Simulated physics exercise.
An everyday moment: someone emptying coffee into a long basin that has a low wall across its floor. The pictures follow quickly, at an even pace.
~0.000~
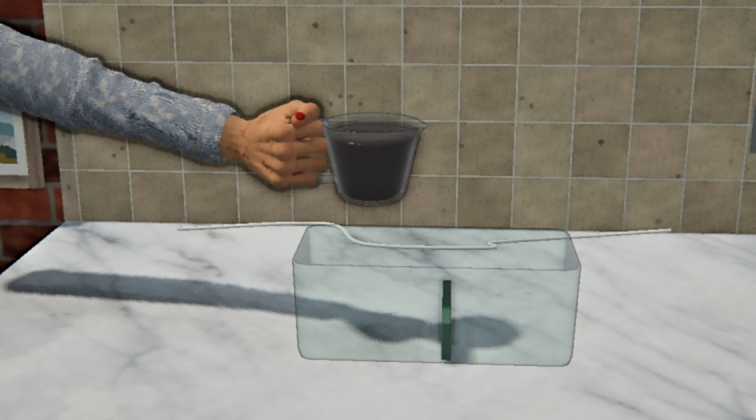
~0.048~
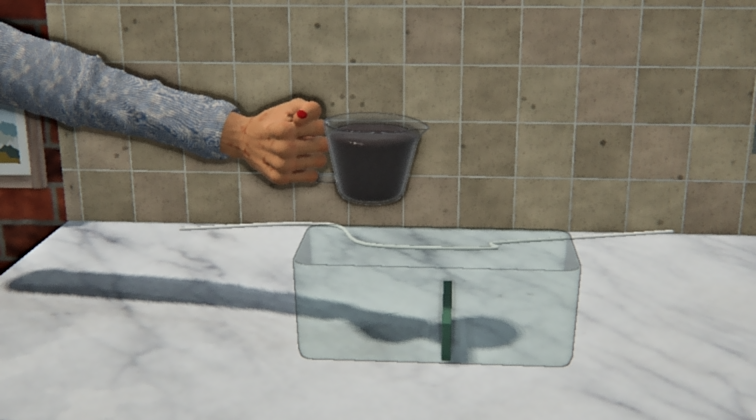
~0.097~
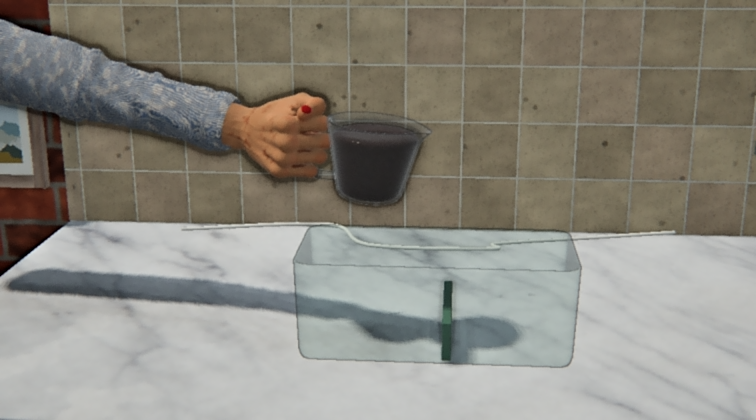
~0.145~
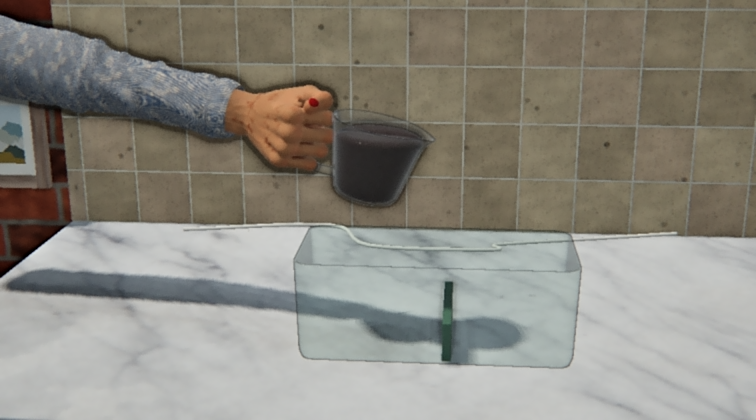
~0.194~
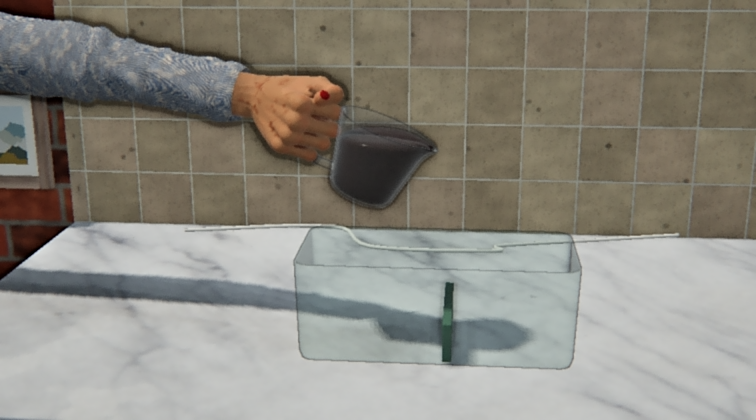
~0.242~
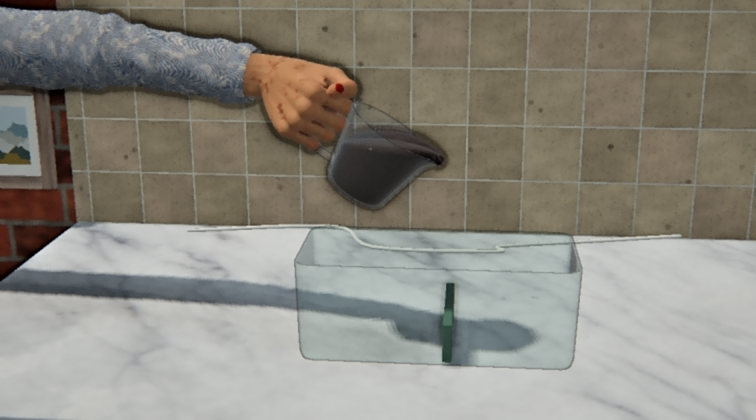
At first, a hand in a patterned blue-grey sleeve holds a clear cup of dark coffee upright above a long glass basin with a low green wall inside. The hand then rises slightly and tilts the cup to the right, gradually then more steeply, until the coffee reaches its lip.
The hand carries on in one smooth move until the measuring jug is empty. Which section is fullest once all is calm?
The right section gets the most.
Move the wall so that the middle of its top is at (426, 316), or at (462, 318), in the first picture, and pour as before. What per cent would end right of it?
First some 90, then 50 per cent.
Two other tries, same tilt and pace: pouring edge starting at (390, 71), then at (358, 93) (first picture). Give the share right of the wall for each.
Roughly 30 per cent, and 5 per cent.
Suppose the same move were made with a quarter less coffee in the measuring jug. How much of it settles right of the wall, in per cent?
Some 60 per cent.
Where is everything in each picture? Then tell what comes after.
In the first frame, tilt 0°; pouring edge (428, 125); surface from (328, 132) to (417, 134); the long basin's rim runs from (301, 245) to (574, 250); the wall's top is at (447, 302).
In the second frame, tilt 1°; pouring edge (430, 126); surface from (330, 132) to (418, 134).
In the third frame, tilt 6°; pouring edge (432, 131); surface from (332, 131) to (419, 136).
In the fourth frame, tilt 13°; pouring edge (436, 139); surface from (336, 131) to (424, 139).
In the fifth frame, tilt 22°; pouring edge (439, 150); surface from (341, 135) to (433, 145).
In the sixth frame, tilt 33°; pouring edge (440, 163); surface from (340, 141) to (437, 155); 3 per cent is over the edge.
Then, 0.51 s in, the tilt is 96° and 34 per cent is still to pour, 2 is left of the wall and 39 right of it.
Then, 0.71 s in, the tilt is 106° and 3 per cent is still to pour, 23 is left of the wall and 71 right of it.
Then, 0.92 s in, the tilt is 106° and 0 per cent is still to pour, 29 is left of the wall and 70 right of it.
Then, 1.14 s in, the tilt is 106° and 0 per cent is still to pour, 29 is left of the wall and 70 right of it.
Finally, 29 per cent lies left of the wall, 70 right of it and 1 outside.
